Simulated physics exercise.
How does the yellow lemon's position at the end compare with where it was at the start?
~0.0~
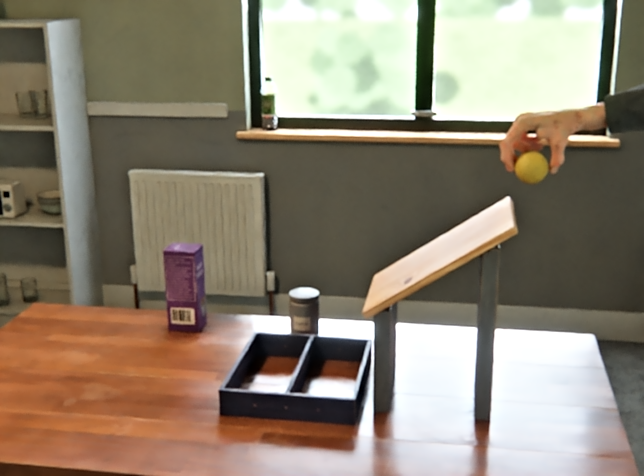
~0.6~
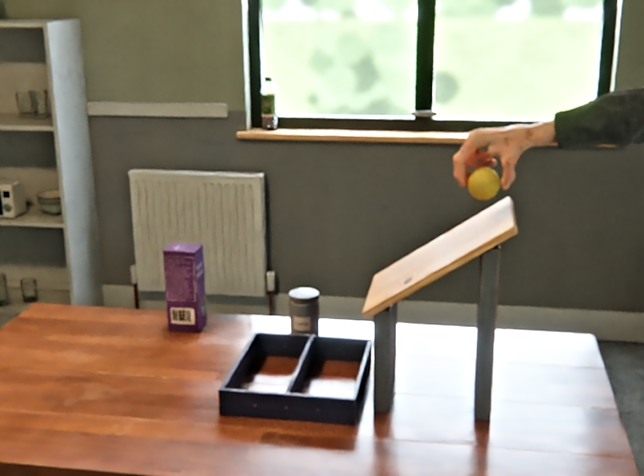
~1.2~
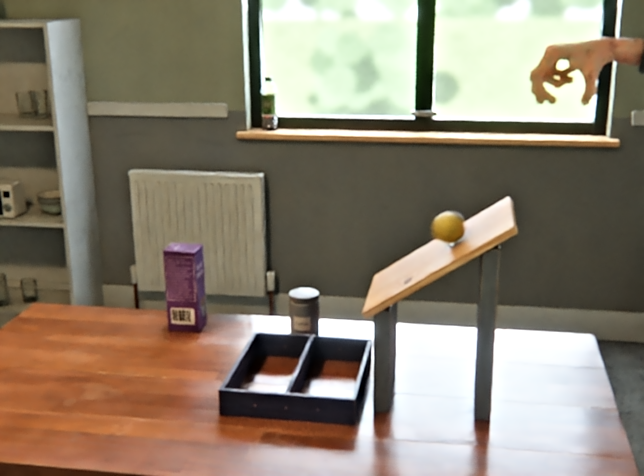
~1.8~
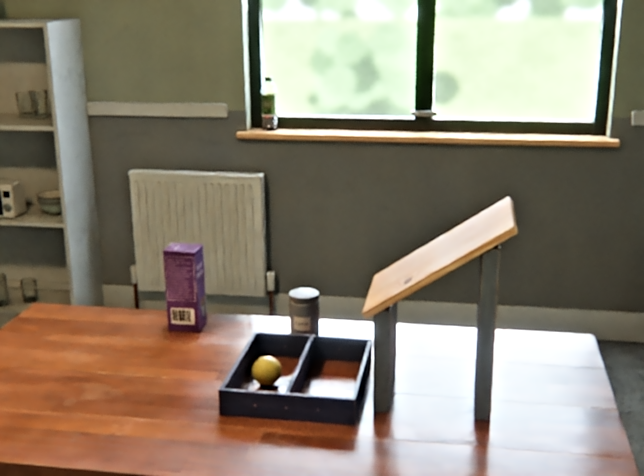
At the start the lemon is held in a hand above the raised right end of the ramp. By the end it sits lower and farther left, in the left bay of the dark tray on the table.
Yellow lemon held by a hand, released onto a sloping wooden board, then resting in the left bay of a dark tray.
